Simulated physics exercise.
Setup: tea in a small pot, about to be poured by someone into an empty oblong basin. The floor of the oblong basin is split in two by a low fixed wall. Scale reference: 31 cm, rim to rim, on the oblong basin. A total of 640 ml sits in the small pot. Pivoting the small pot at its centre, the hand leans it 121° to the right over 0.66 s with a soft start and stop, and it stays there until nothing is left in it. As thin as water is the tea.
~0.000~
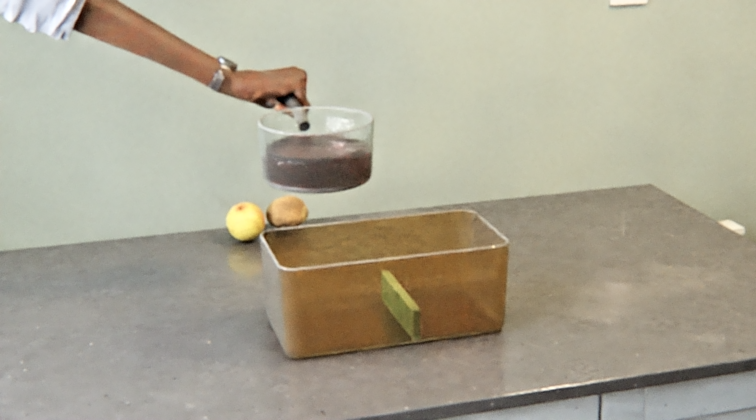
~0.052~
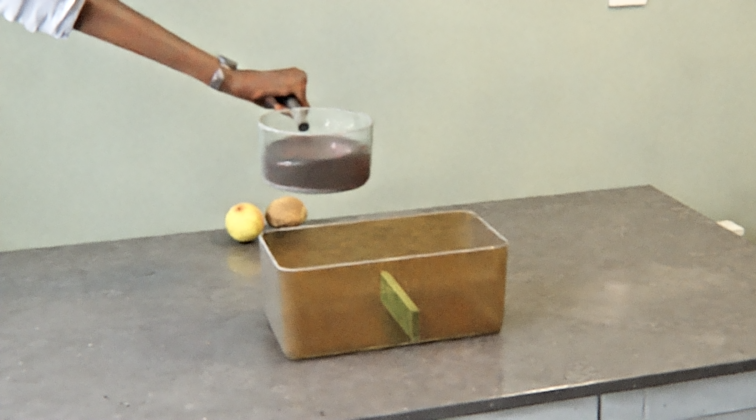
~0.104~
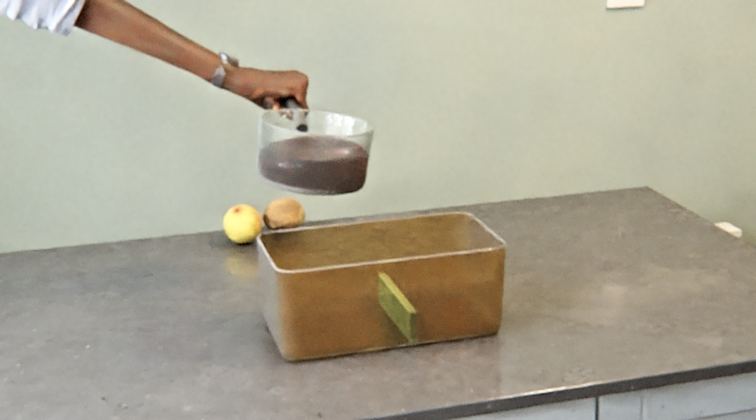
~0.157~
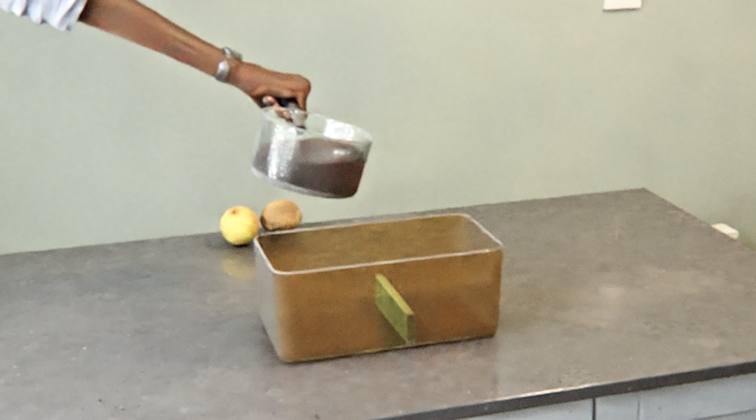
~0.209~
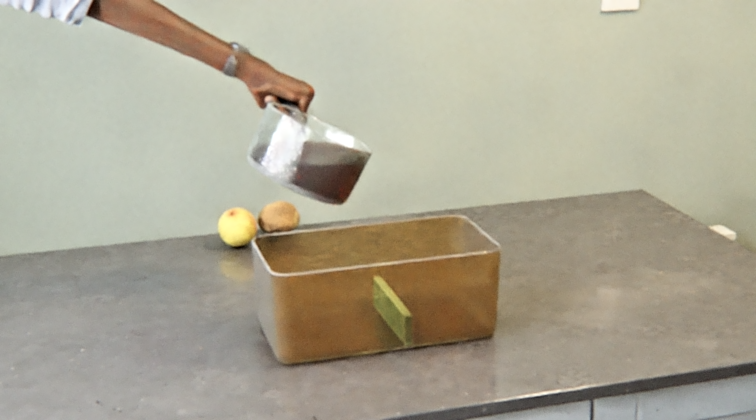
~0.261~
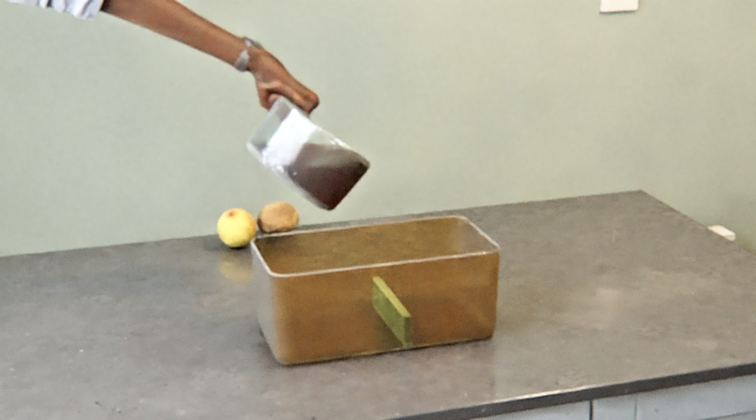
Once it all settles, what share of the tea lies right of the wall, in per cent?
38 %.
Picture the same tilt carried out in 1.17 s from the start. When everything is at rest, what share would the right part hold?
Roughly 55 %.
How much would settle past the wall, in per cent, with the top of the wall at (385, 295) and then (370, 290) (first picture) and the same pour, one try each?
Respectively close to 60 and 70 %.
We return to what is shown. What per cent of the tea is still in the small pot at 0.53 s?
Some 18 per cent.
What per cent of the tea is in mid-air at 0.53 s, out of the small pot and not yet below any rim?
36 %.
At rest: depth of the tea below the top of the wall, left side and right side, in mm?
The left comes to roughly 30 mm and the right to roughly 32 mm.
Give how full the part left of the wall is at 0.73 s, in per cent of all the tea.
That share comes to around 52 in a hundred.
By 0.53 s the tilt is 110° and 19 per cent is still to pour, 17 is left of the wall and 28 right of it.
By 0.73 s the tilt is 121° and 2 per cent is still to pour, 53 is left of the wall and 39 right of it.
By 0.94 s the tilt is 121° and 0 per cent is still to pour, 60 is left of the wall and 38 right of it.
By 1.16 s the tilt is 121° and 0 per cent is still to pour, 59 is left of the wall and 39 right of it.
At rest 59 per cent lies left of the wall, 38 right of it and 2 outside.
